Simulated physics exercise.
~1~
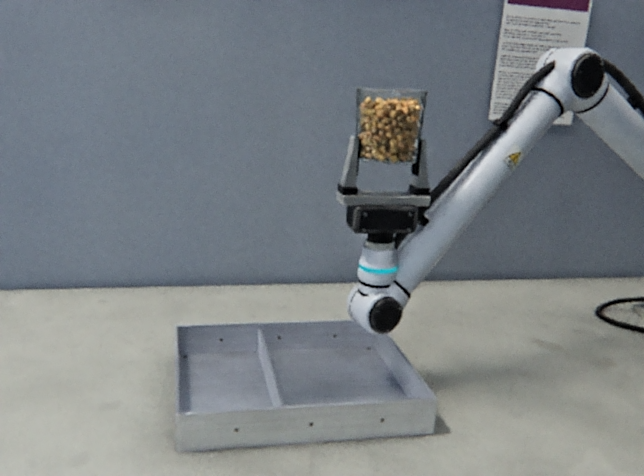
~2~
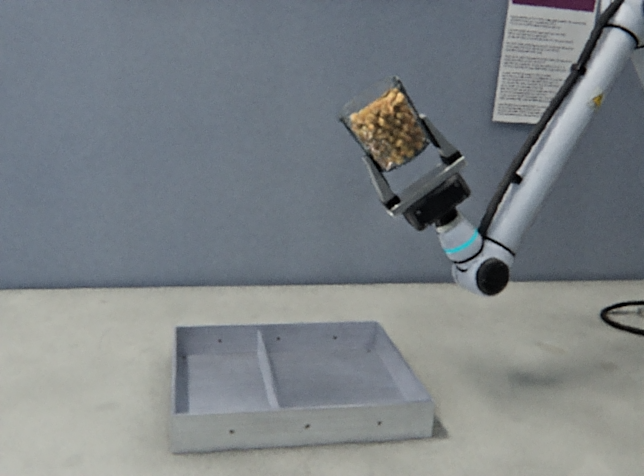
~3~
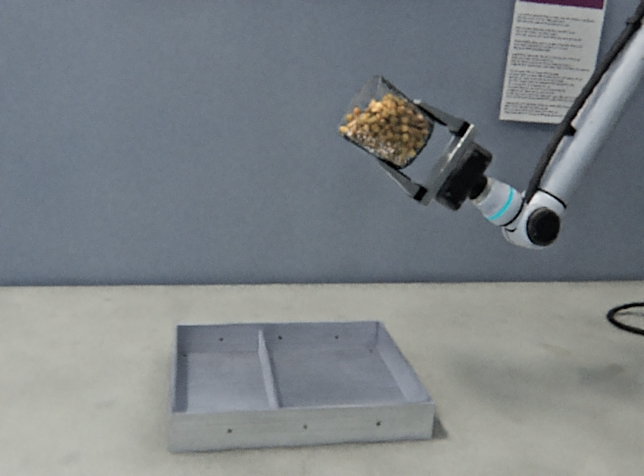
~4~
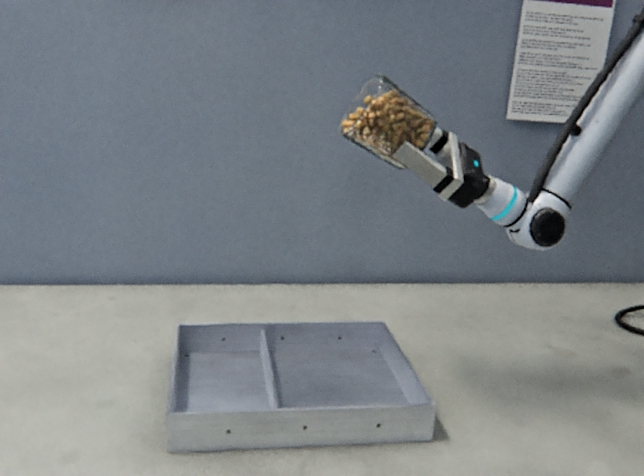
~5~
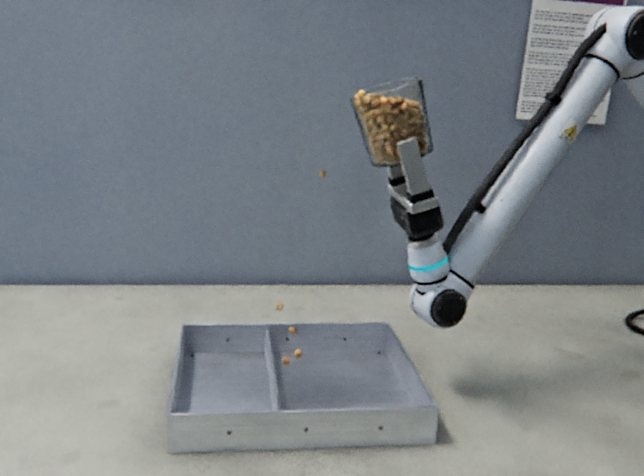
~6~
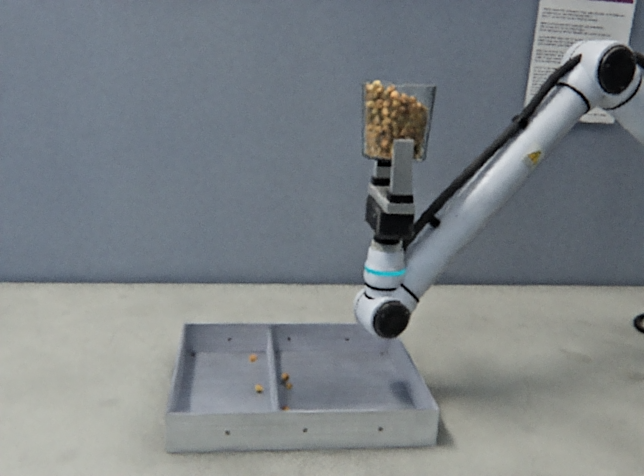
The footage shows a robot arm holding a clear tumbler of dried chickpeas upright near a divided grey tray, then tilting it leftward and rotating it while tipped. As the arm levels the tumbler, a few chickpeas fall into the tray, and most remain inside.
